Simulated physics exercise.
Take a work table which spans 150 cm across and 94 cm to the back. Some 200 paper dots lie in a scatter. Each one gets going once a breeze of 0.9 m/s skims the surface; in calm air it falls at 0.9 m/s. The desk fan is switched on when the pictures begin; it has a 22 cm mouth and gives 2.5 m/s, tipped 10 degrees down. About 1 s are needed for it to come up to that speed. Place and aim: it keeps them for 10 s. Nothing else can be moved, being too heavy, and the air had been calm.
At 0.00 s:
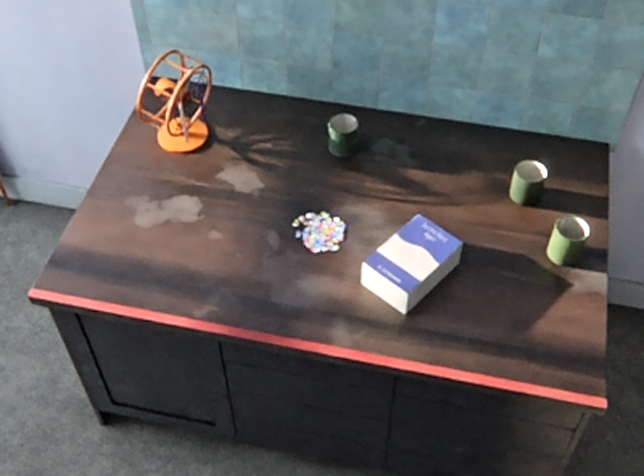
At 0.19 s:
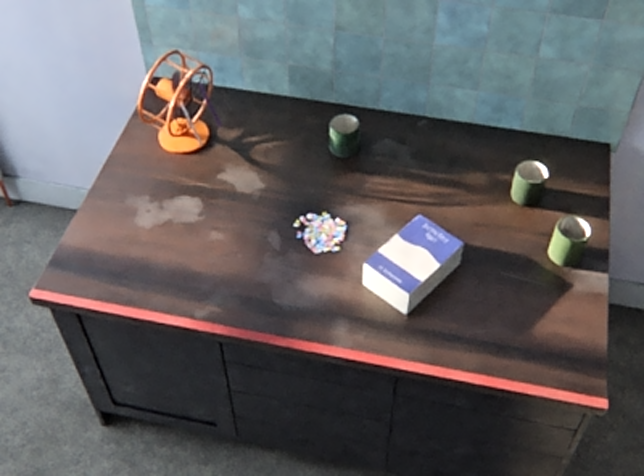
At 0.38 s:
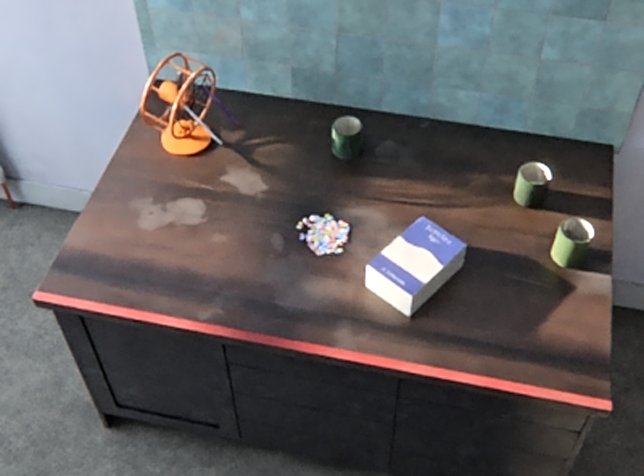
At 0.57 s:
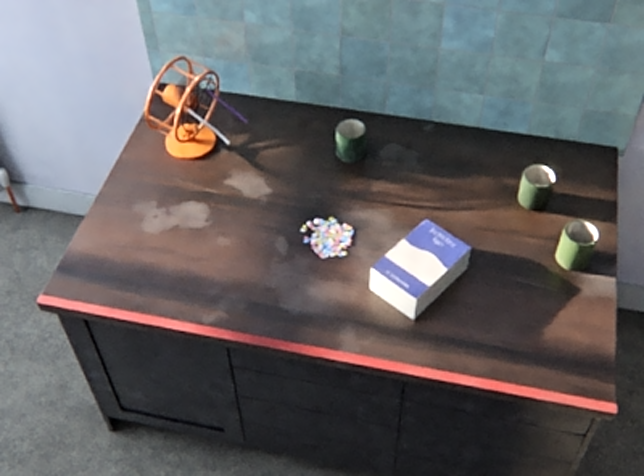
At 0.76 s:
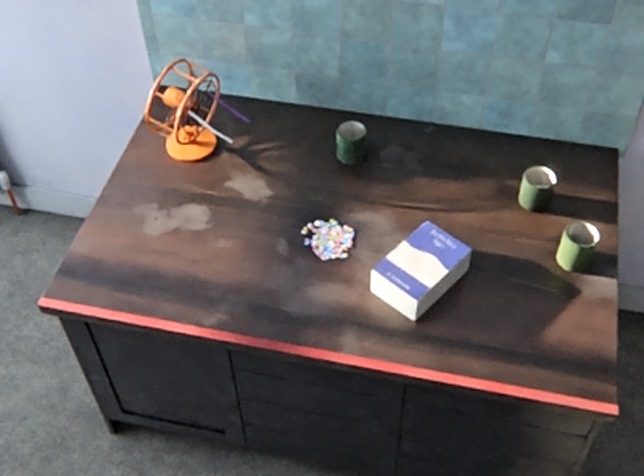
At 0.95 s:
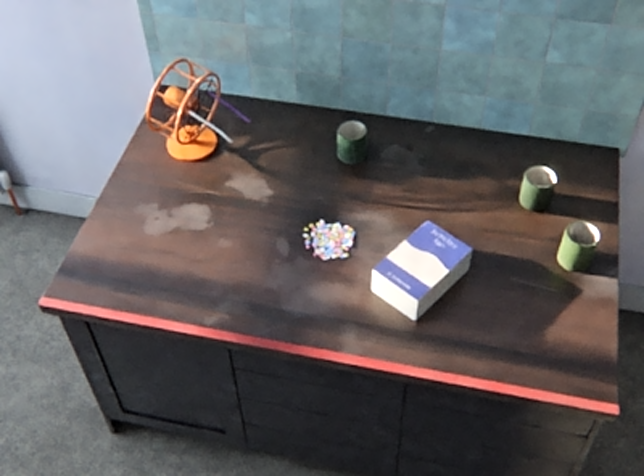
In this clip, a small orange desk fan runs at the back left of a dark table holding a scatter of pale paper dots, a blue-and-white book and three green mugs, while the dots barely stir and the view drifts slightly.
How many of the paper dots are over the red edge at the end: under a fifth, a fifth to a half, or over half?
It amounts to the bulk of them.
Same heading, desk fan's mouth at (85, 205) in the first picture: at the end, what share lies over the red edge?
It would come out near 0 in a hundred.
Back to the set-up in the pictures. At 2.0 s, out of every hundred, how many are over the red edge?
I reckon close to 80 %.
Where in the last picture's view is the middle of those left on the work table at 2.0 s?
Approx. centre at (381, 337) px.
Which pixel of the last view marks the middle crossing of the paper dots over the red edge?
The middle crossing sits close to (355, 365) in the last picture.
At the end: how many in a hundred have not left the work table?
Estimate: Close to 2 percent.
After 2.0 s, 36 % are on the move or not yet settled, 82 % are over the red edge; the middle of those still in play is near (381, 337).
After 3.2 s, 10 % are on the move or not yet settled, 92 % are over the red edge.
After 5.5 s, 6 % are on the move or not yet settled, 94 % are over the red edge.
After 10.0 s, at the end, 98 % are over the red edge.
